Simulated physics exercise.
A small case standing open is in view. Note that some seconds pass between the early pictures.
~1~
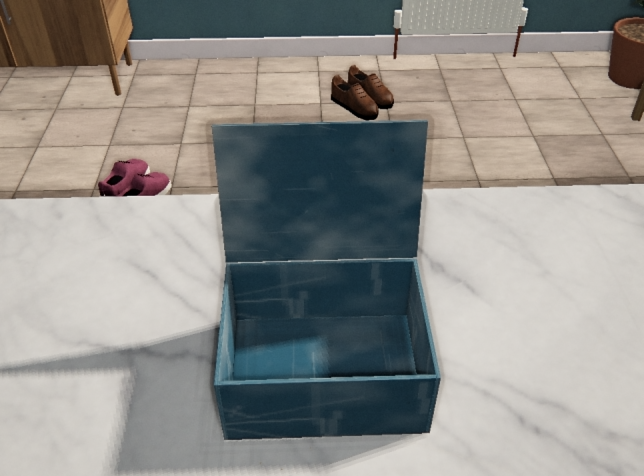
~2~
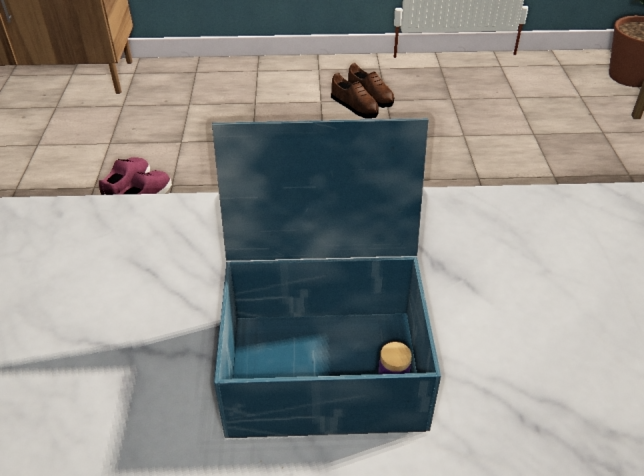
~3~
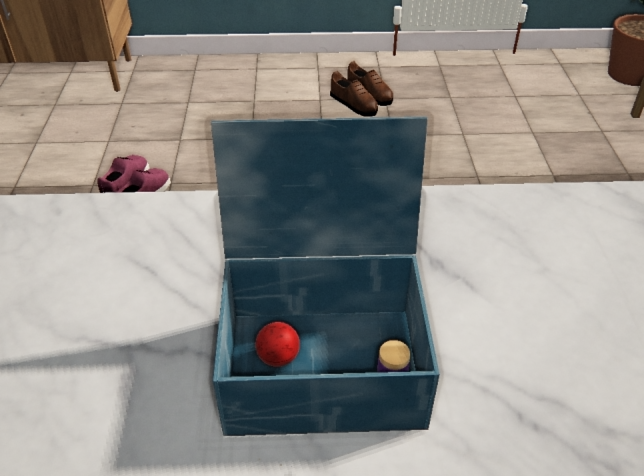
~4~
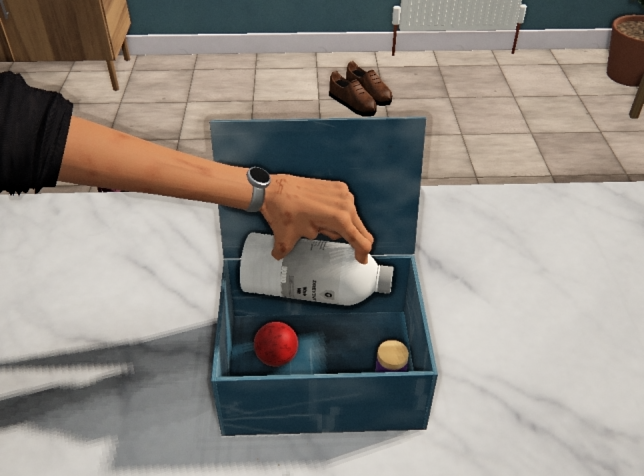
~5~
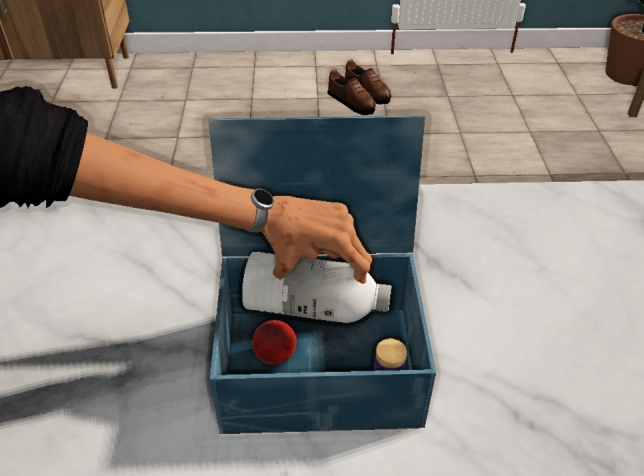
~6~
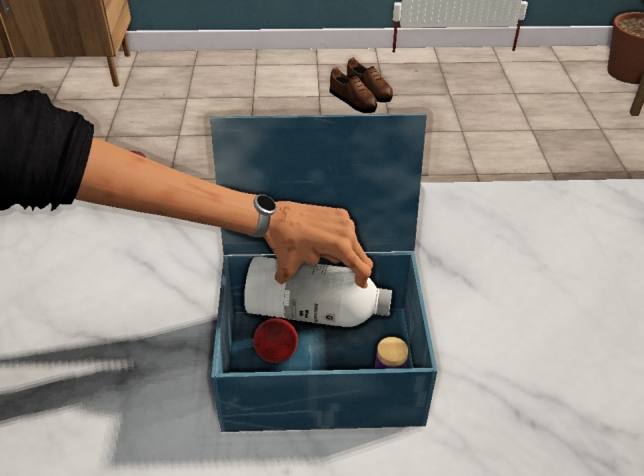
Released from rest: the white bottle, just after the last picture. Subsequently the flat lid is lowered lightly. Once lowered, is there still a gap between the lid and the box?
Result: Lid down.
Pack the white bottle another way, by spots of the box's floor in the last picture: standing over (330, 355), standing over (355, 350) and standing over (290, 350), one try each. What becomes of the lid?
The first attempt ends with the lid standing open, the second with it standing open, and the third with it lying shut.
Then, 0.40 s past the last view, white bottle displaced about its own width near (320, 318).
Then, 1.10 s past the last view, lid starting down; white bottle displaced about its own width near (311, 315); red ball displaced about its own width.
Then, 1.70 s past the last view, lid 51° above the rim; white bottle displaced about its own width near (311, 316); red ball displaced about its own width.
Then, 2.10 s past the last view, lid 21° above the rim; white bottle displaced about its own width near (311, 316); red ball displaced about its own width.
Finally, lid shut; moved from the start, white bottle and red ball; purple shaker still in place. Final places as the last picture's camera would see them, white bottle near (311, 316).
